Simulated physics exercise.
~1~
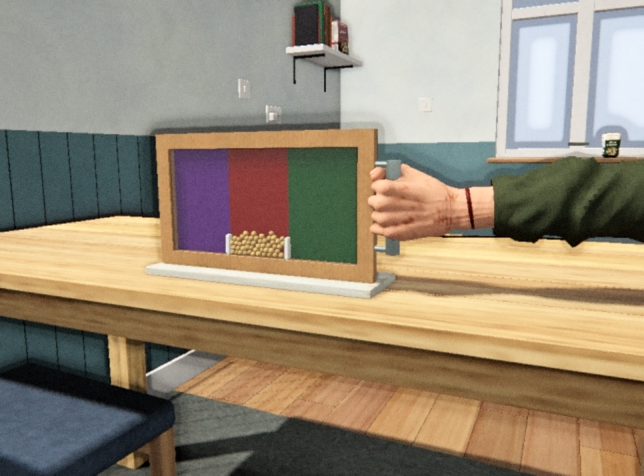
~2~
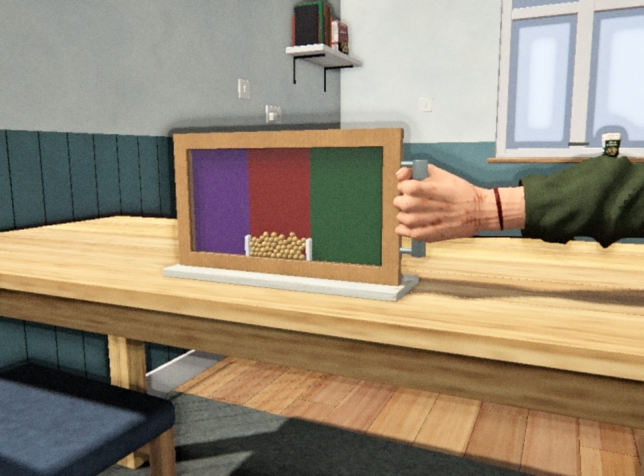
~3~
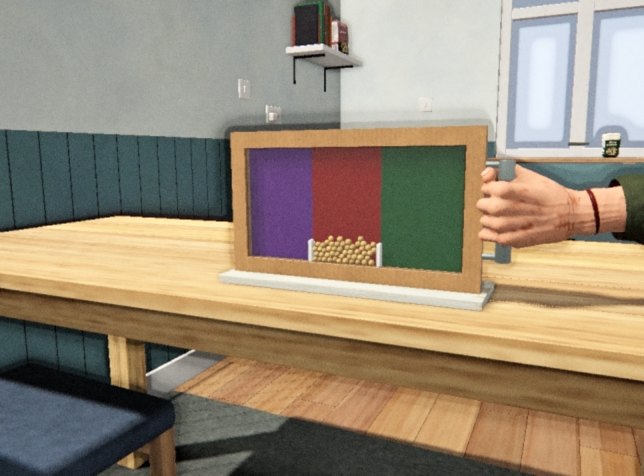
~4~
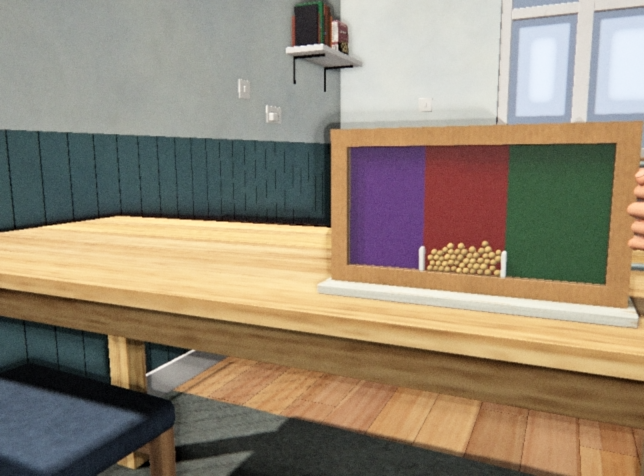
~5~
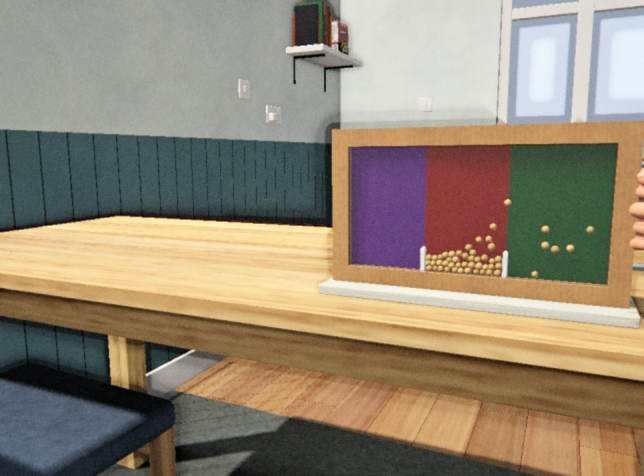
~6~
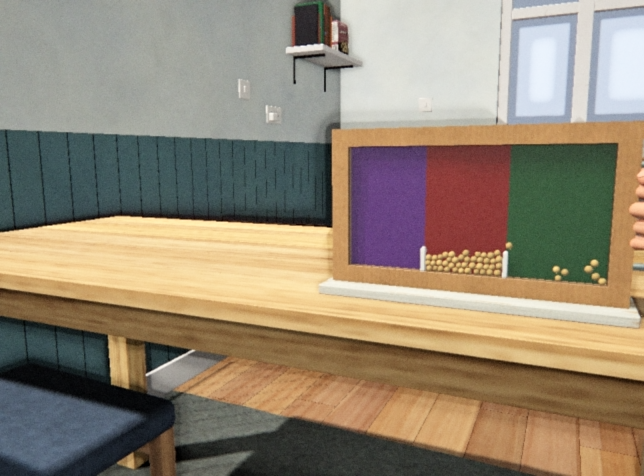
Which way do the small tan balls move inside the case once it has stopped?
They move to the right, with several going over the low white wall into the green section.
